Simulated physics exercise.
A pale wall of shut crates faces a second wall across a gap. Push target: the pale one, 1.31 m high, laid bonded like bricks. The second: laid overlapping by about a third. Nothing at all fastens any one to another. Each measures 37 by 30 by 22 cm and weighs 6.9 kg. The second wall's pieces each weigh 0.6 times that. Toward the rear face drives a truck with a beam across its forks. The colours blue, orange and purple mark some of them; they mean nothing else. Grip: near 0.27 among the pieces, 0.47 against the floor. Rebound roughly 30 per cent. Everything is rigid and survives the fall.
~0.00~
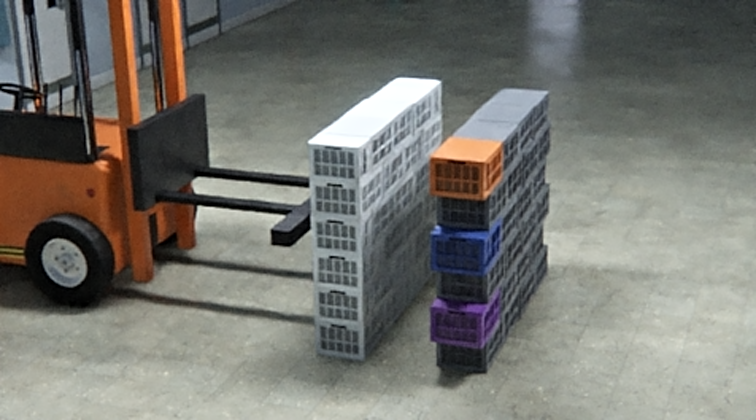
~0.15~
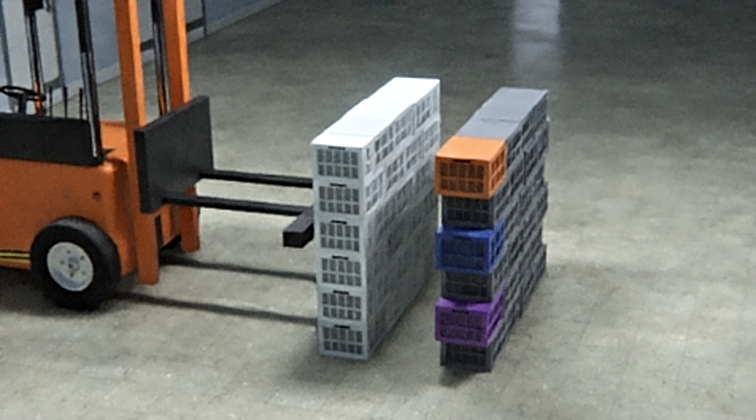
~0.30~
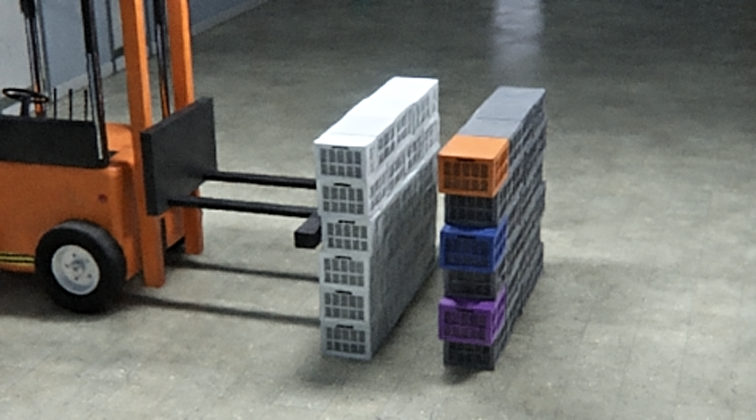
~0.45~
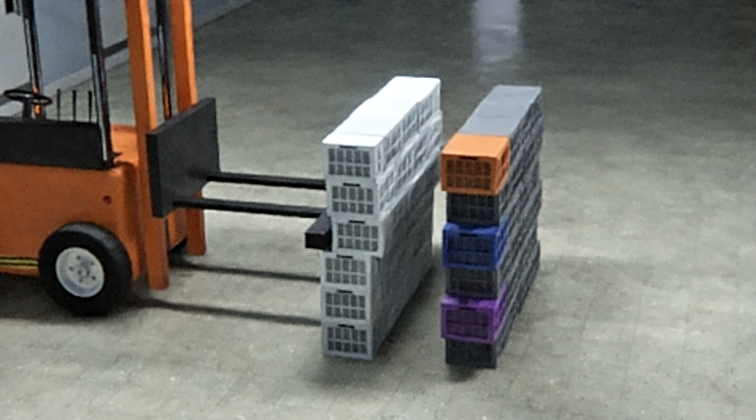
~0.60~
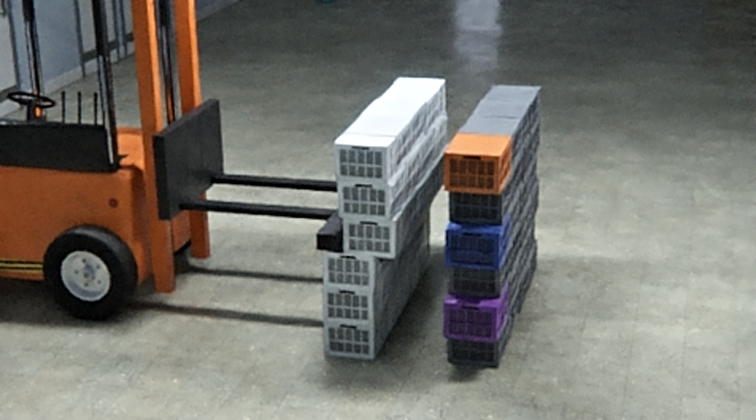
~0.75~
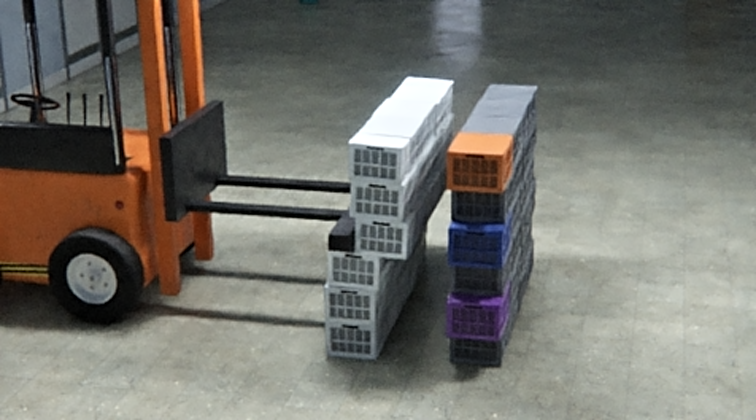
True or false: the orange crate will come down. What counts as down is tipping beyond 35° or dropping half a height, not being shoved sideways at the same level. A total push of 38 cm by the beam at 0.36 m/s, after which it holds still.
True.
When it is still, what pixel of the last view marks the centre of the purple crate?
I'd place it at about (486, 364) in the final view.
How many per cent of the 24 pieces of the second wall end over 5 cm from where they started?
The shifted ones make up 85 per cent.
After 1.20 s, 1 of the pale wall down; none of the 24 crates of the second wall down, 8 disturbed; orange crate 8 cm from its place.
After 1.70 s, 14 of the pale wall down; none of the 24 crates of the second wall down, 18 disturbed; orange crate 20° from how it stood, 7 cm lower; blue crate 19° from how it stood.
After 2.04 s, 14 of the pale wall down; 18 of the 24 crates of the second wall down; orange crate 56° from how it stood, 60 cm lower; blue crate 64° from how it stood, 46 cm lower.
After 2.56 s, 14 of the pale wall down; 18 of the 24 crates of the second wall down; orange crate on its side; blue crate on its side.
In the end (4.1 s), 14 of the pale wall down; 19 of the 24 crates of the second wall down; orange crate on its side; blue crate on its side; purple crate on its side. From the last view, middles, blue crate near (683, 361).
